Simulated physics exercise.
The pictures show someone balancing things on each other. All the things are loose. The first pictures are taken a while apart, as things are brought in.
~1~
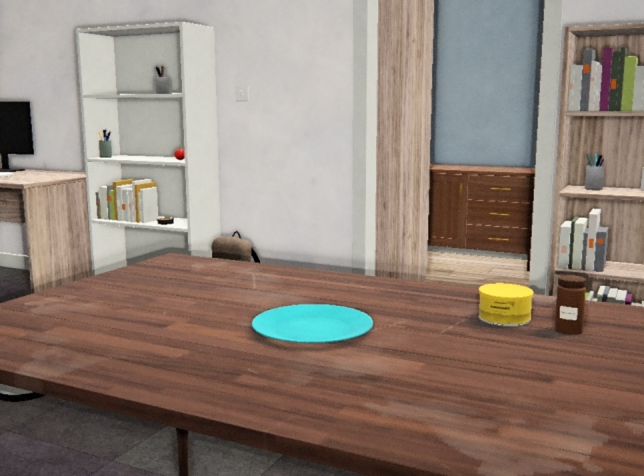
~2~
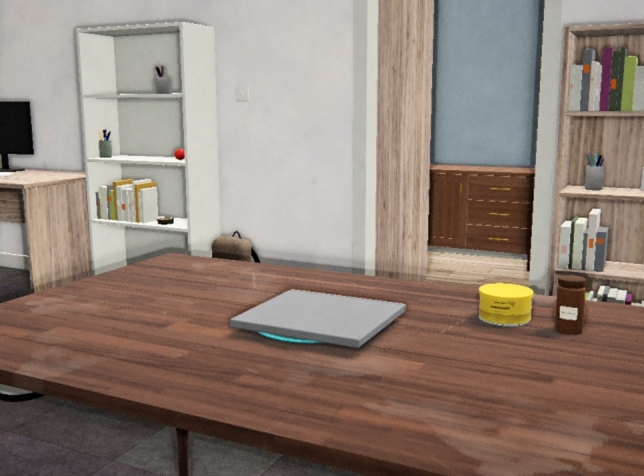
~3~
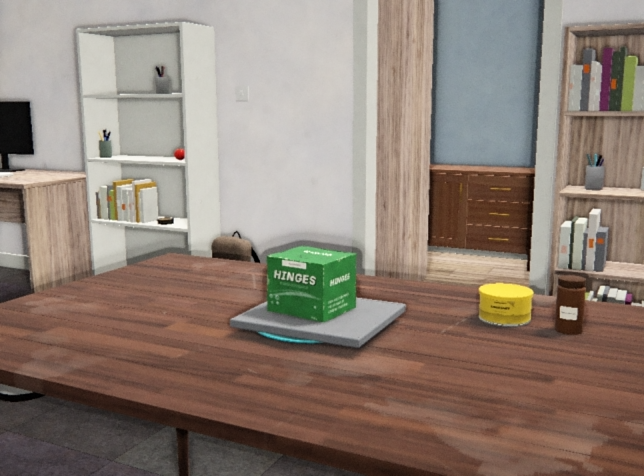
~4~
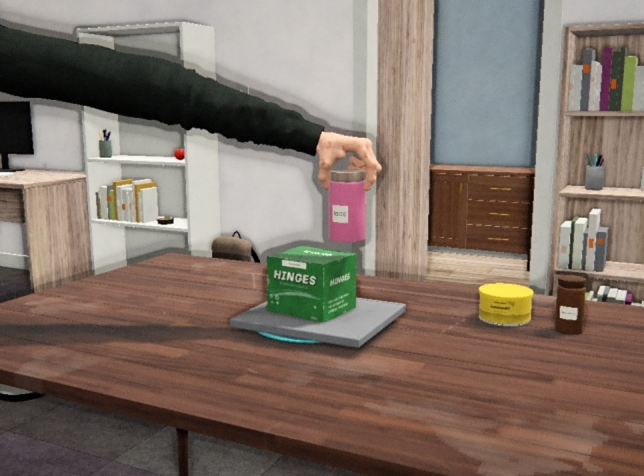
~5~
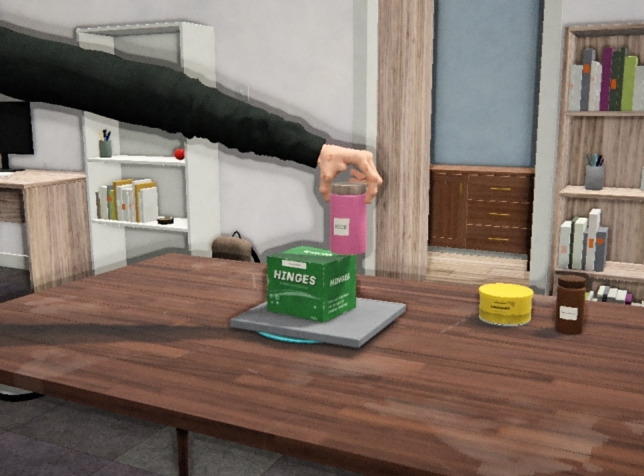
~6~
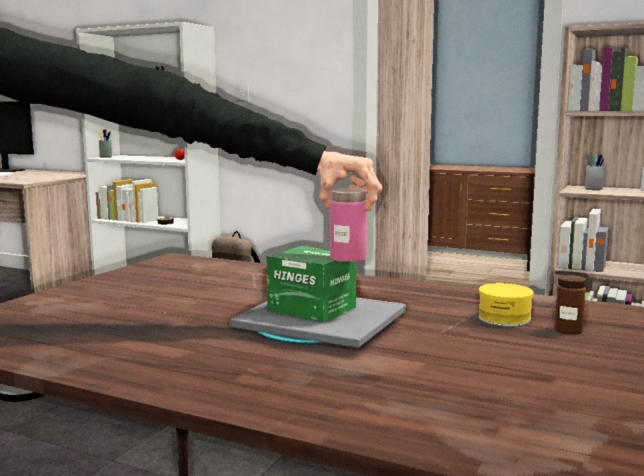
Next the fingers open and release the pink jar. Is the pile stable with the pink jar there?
It gives way.
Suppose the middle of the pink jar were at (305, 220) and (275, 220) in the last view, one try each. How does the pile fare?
First try: It holds; second try: It comes apart.
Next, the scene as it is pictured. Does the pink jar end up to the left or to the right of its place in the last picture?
To the right.
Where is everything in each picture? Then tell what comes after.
In the first picture, the last thing is not in view yet.
In the second picture, the last thing is not in view yet; brown shaker (570, 305).
In the third picture, the last thing is not in view yet; green box (312, 282).
In the fourth picture, still above its spot; pink jar (347, 205); yellow tub (505, 305).
In the fifth picture, still above its spot; pink jar (349, 218).
In the sixth picture, in place under the hand; pink jar (348, 224); grey tray (321, 315).
Then, 0.40 s past the last view, pink jar now fallen.
Then, 0.60 s past the last view, things are still on the move.
Then, 1.00 s past the last view, as before.
Finally, fallen, pink jar; the other 5 still in place. Final places as the last picture's camera would see them, pink jar near (494, 347). The pile loses its balance.
